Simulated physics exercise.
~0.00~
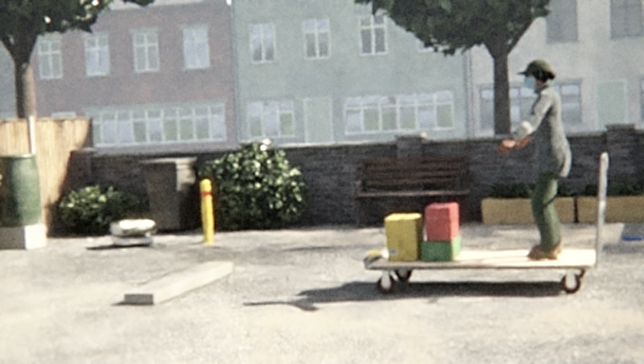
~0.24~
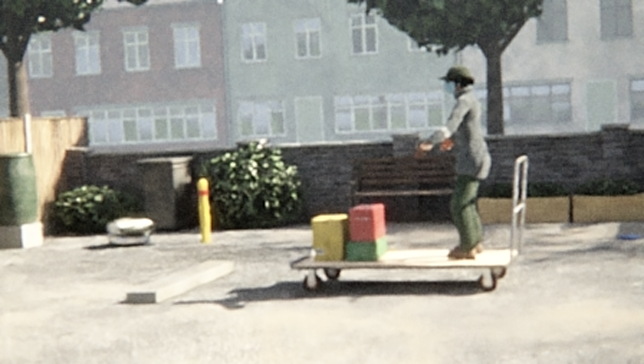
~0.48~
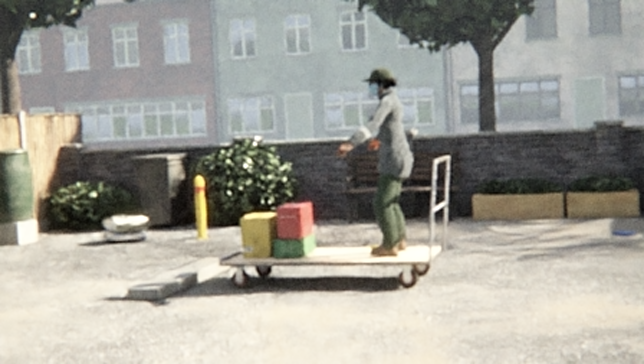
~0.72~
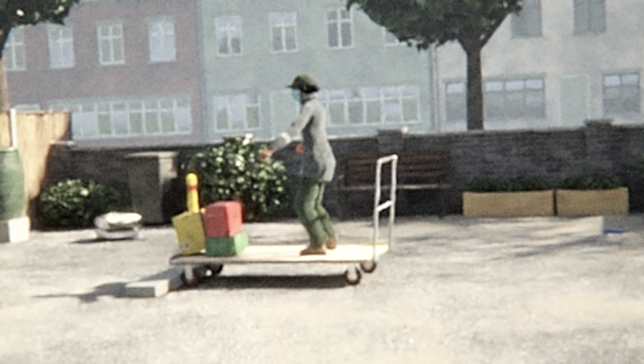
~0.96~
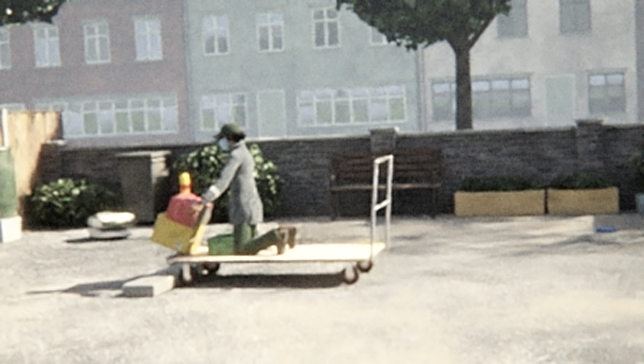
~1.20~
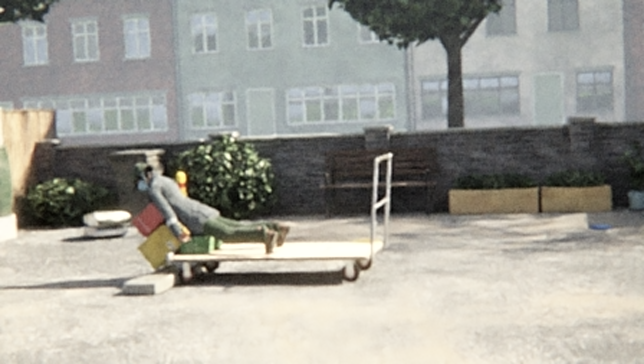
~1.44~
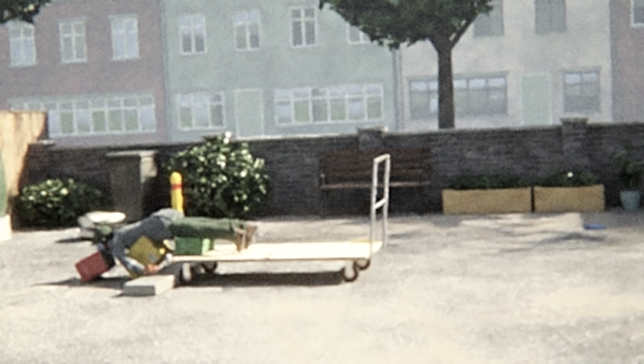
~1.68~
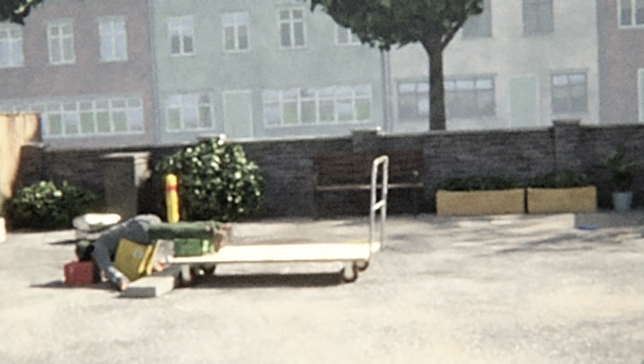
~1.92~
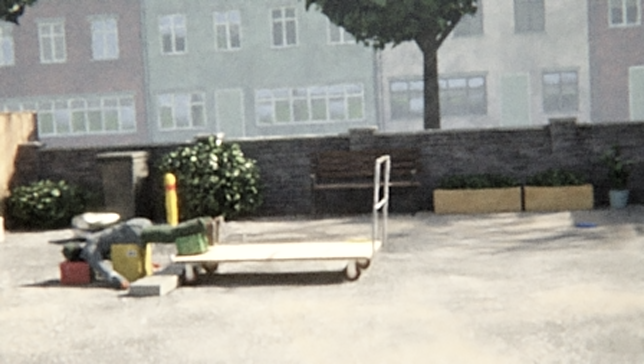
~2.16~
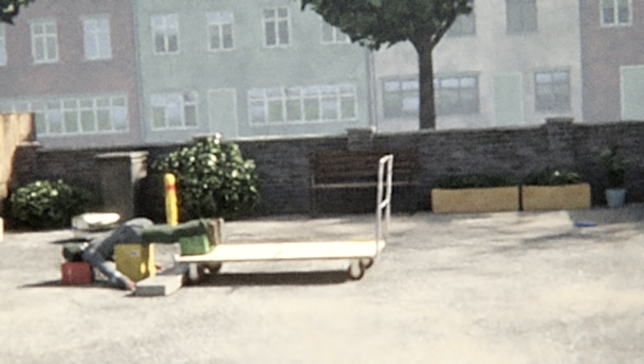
Trolley rolling left hits a kerb and stops, pitching its rider and the red and yellow boxes over the front, green box staying aboard.
